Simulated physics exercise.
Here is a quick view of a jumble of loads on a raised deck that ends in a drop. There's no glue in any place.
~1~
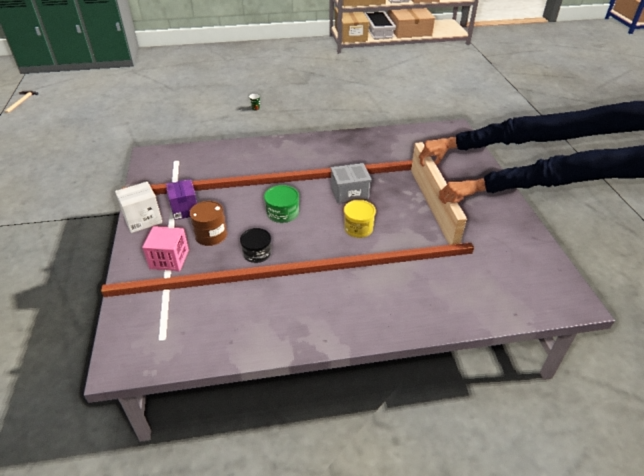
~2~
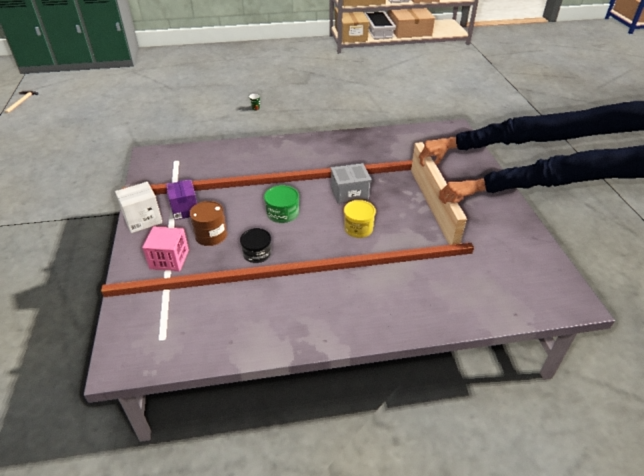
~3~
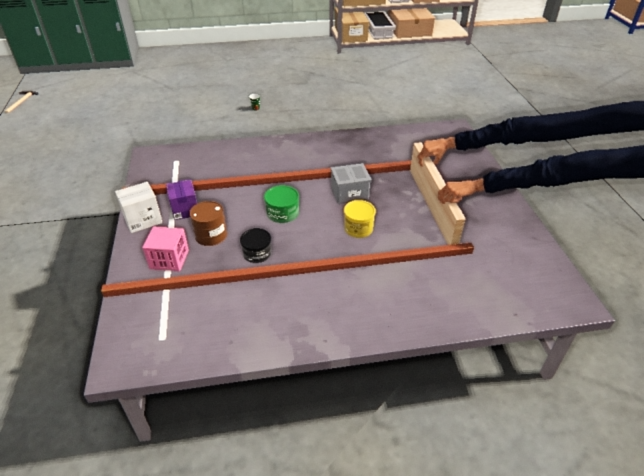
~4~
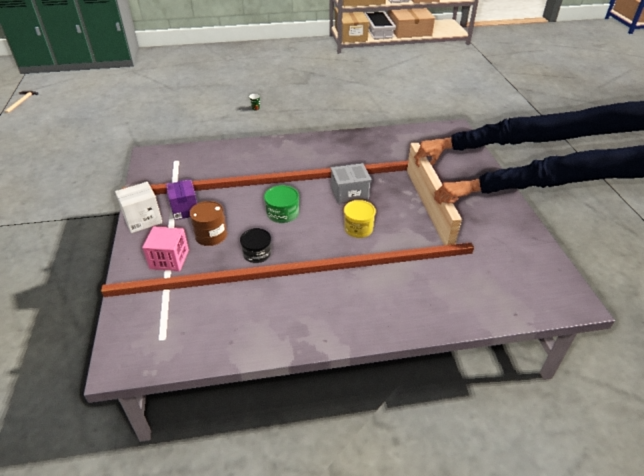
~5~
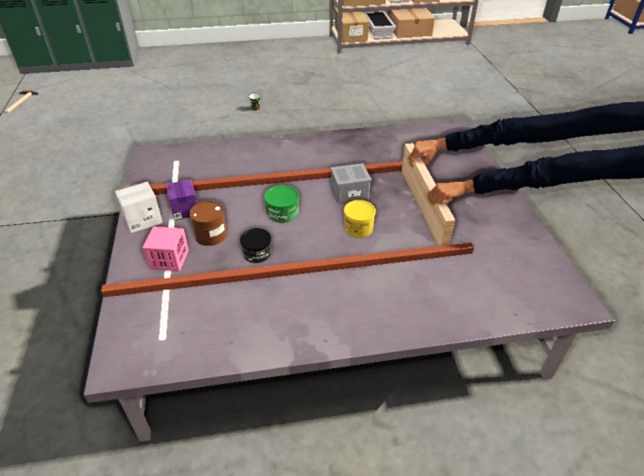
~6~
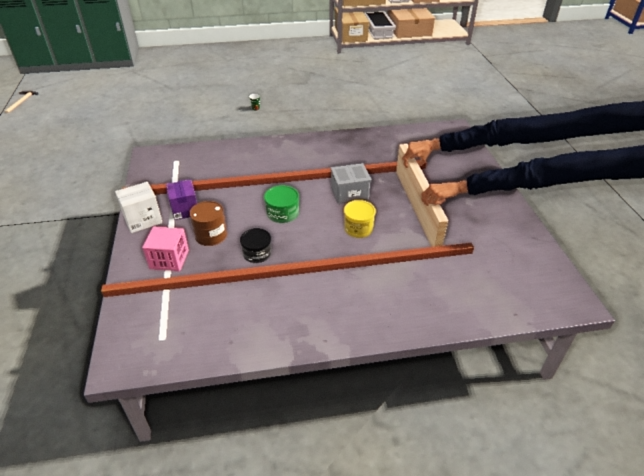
We see a table with boxes, a crate and small containers between two reddish rails, some near a white tape line. Two hands at the right slide a wooden plank slightly left, while the other objects stay still.
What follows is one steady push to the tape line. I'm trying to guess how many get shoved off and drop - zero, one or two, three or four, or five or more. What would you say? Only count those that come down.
The ones that plunge will number one or two.
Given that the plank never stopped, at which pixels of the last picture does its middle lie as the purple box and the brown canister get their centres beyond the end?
About (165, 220), and about (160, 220) for the other.
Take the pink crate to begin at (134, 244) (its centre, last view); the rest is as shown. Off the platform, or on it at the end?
Note: Pink crate leaves the top.
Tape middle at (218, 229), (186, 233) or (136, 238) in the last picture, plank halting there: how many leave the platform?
It would be 0, 1 and 4.
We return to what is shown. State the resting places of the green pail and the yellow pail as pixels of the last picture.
(152, 223) and (151, 244).
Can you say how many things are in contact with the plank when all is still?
My count gives 4.
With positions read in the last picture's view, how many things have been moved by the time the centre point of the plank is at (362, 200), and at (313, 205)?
Answer - first 2, then 3.
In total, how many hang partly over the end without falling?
3 is the number.
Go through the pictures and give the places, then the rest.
In the first frame, white parcel (139, 207); pink crate (166, 249); purple box (183, 200); plank (436, 192); tape (171, 234).
In the second frame, pink crate (166, 249); green pail (282, 204).
In the third frame, purple box (183, 200); grey tote (350, 184).
In the fourth frame, white parcel (139, 207); brown canister (209, 224).
In the fifth frame, pink crate (166, 249); plank (425, 193).
In the sixth frame, white parcel (139, 207); pink crate (166, 249); purple box (183, 200); plank (419, 194); tape (171, 234).
Soon after, none off yet; white parcel at rest near (139, 207); pink crate at rest near (166, 249); purple box at rest near (183, 200).
In the end, the number that fall off is one or two; gone, white parcel.
